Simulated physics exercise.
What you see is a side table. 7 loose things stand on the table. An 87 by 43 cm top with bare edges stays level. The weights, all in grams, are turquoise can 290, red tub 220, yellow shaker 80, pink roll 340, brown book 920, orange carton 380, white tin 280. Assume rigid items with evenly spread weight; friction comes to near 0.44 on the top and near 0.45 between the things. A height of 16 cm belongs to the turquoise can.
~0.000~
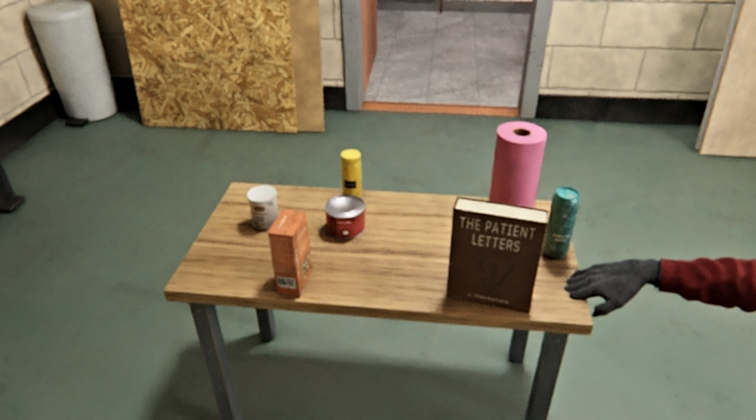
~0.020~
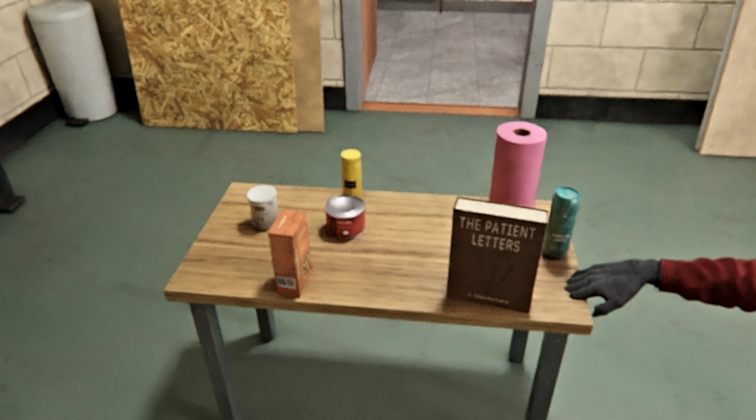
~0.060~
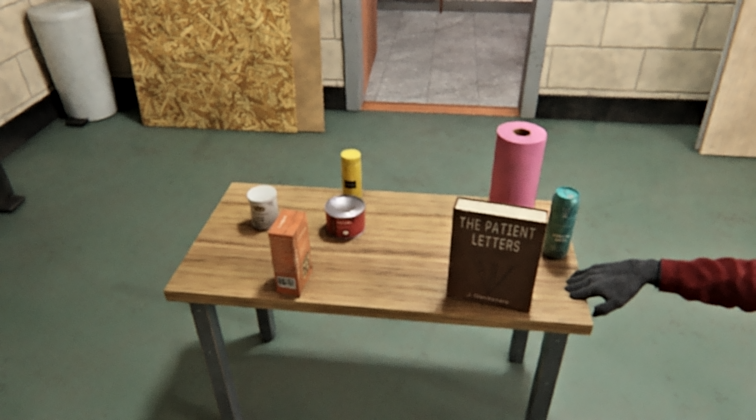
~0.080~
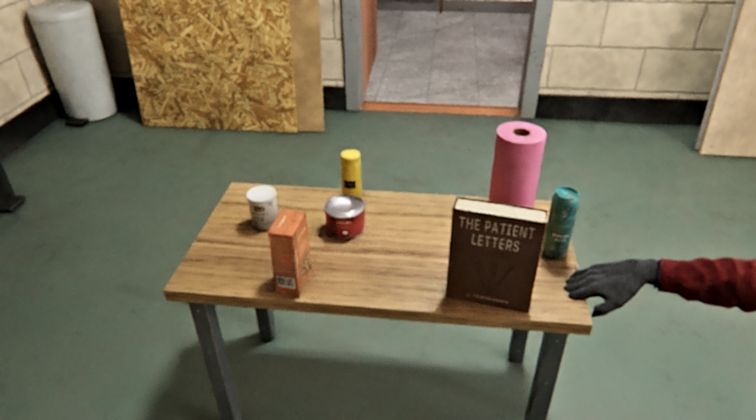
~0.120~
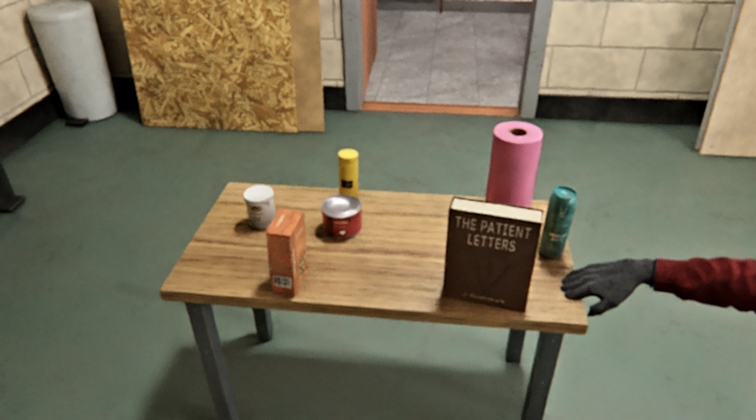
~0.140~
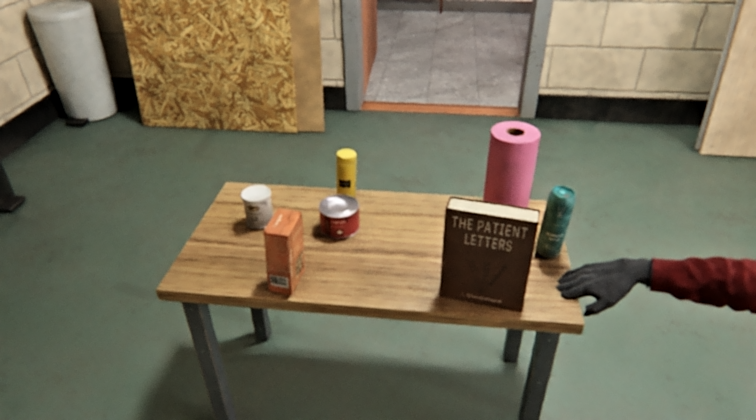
In this clip, a gloved hand rests at the right edge of a wooden table holding a book, a pink roll, an orange carton and several small containers; after a still start, the table shifts slightly left with the objects.
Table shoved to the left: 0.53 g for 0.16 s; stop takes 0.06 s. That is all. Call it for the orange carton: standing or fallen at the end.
Fallen.
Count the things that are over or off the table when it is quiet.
I get 3.
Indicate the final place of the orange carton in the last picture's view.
Roughly at pixel (202, 263).
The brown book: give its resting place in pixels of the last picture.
Near (434, 252).
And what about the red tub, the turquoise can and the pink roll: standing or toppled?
Well, the red tub holds steady, the turquoise can tumbles down, and the pink roll holds steady.
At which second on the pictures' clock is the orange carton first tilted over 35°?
Answer: Near 0.5 s.
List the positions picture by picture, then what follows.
In the first frame, orange carton (291, 253); turquoise can (561, 224).
In the second frame, yellow shaker (352, 176); pink roll (516, 174).
In the third frame, brown book (494, 256); white tin (264, 208).
In the fourth frame, turquoise can (560, 224); red tub (345, 217).
In the fifth frame, table shifted 1 cm; yellow shaker (349, 176); pink roll (512, 174).
In the sixth frame, table shifted 2 cm; orange carton (285, 252) tilted 3°; brown book (487, 256).
By 0.34 s, table shifted 9 cm; yellow shaker tilted 9°; pink roll 2 cm from its spot; white tin 2 cm from its spot.
By 0.44 s, table shifted 9 cm; orange carton tilted 18° near (235, 247); yellow shaker tilted 34°; turquoise can tilted 21°.
By 0.64 s, table shifted 9 cm; orange carton tilted 69° near (208, 254); turquoise can on its side; yellow shaker on its side.
When it is over (2.9 s), lying over on the table, turquoise can, yellow shaker and orange carton; the other 4 within 5 cm of the start. In the last view, orange carton near (202, 263).
